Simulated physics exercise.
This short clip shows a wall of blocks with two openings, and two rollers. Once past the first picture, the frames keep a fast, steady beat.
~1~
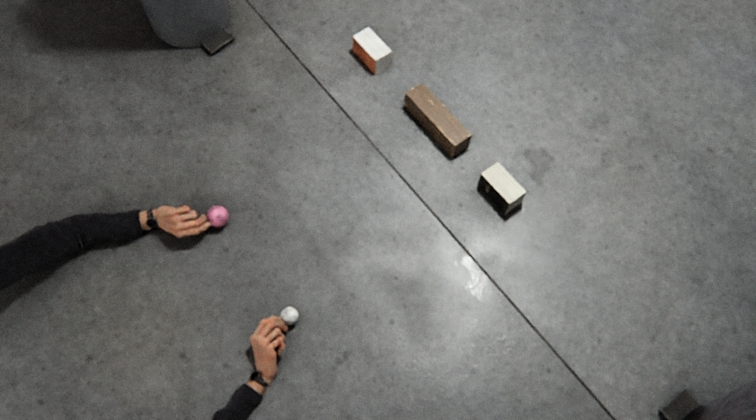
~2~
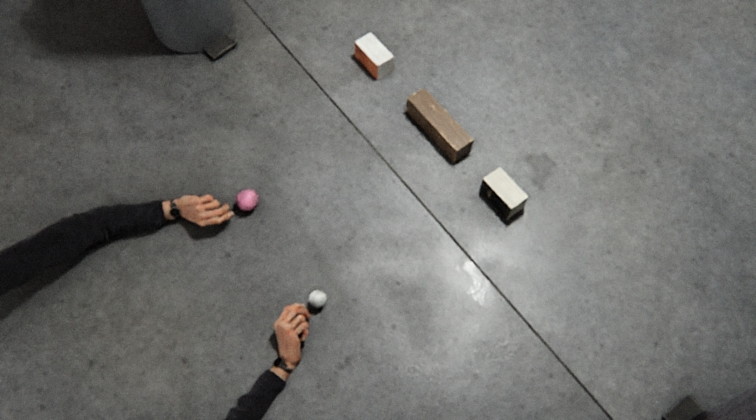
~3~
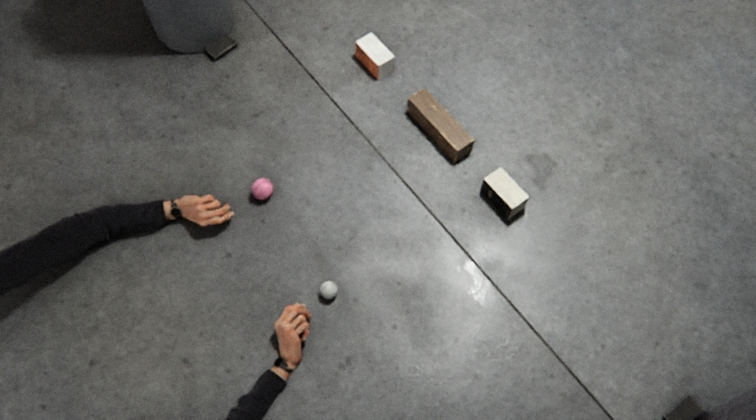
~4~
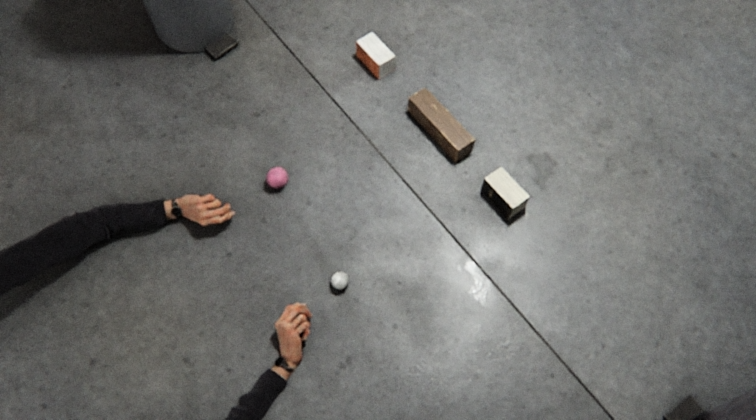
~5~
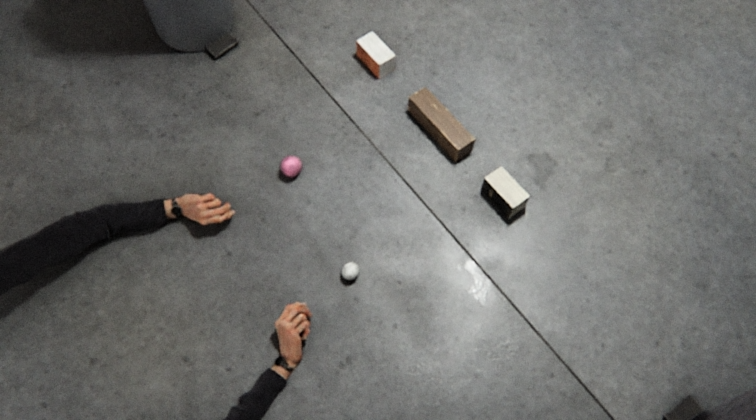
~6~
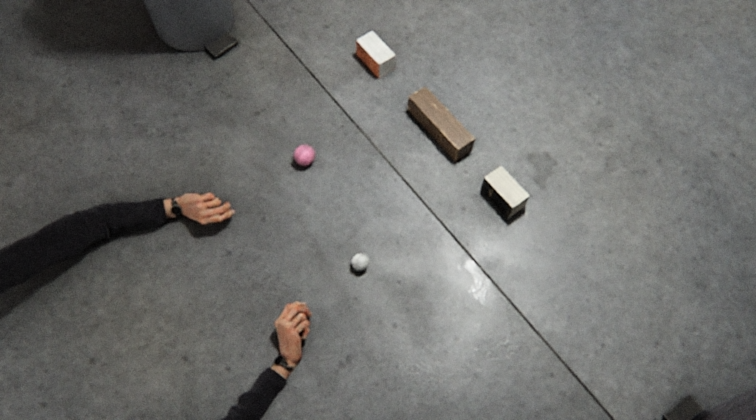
On a gray concrete floor, two hands release a pink ball and a smaller white ball, which roll up and to the right toward a spaced row of three blocks while the hands stay behind.
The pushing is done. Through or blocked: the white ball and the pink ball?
I bet the white ball makes it across. I bet the pink ball makes it across.
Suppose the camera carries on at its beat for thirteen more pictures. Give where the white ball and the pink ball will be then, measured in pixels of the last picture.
White ball: (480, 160); pink ball: (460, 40).
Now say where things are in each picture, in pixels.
In the first picture, white ball (290, 316) under the hand; pink ball (218, 217) under the hand; orange book (372, 51).
In the second picture, white ball (318, 299); pink ball (247, 200).
In the third picture, white ball (329, 290); pink ball (262, 189).
In the fourth picture, white ball (340, 281); pink ball (277, 178).
In the fifth picture, white ball (350, 271); pink ball (291, 167).
In the sixth picture, white ball (360, 262); pink ball (304, 155); brown block (440, 124).
Then, 0.48 s on from there, white ball heading on near (470, 170); pink ball heading on near (450, 44).
Then, 1.04 s on from there, white ball heading on near (574, 82); pink ball heading on.
In the end, the white ball passes through its gap; the pink ball passes through its gap.
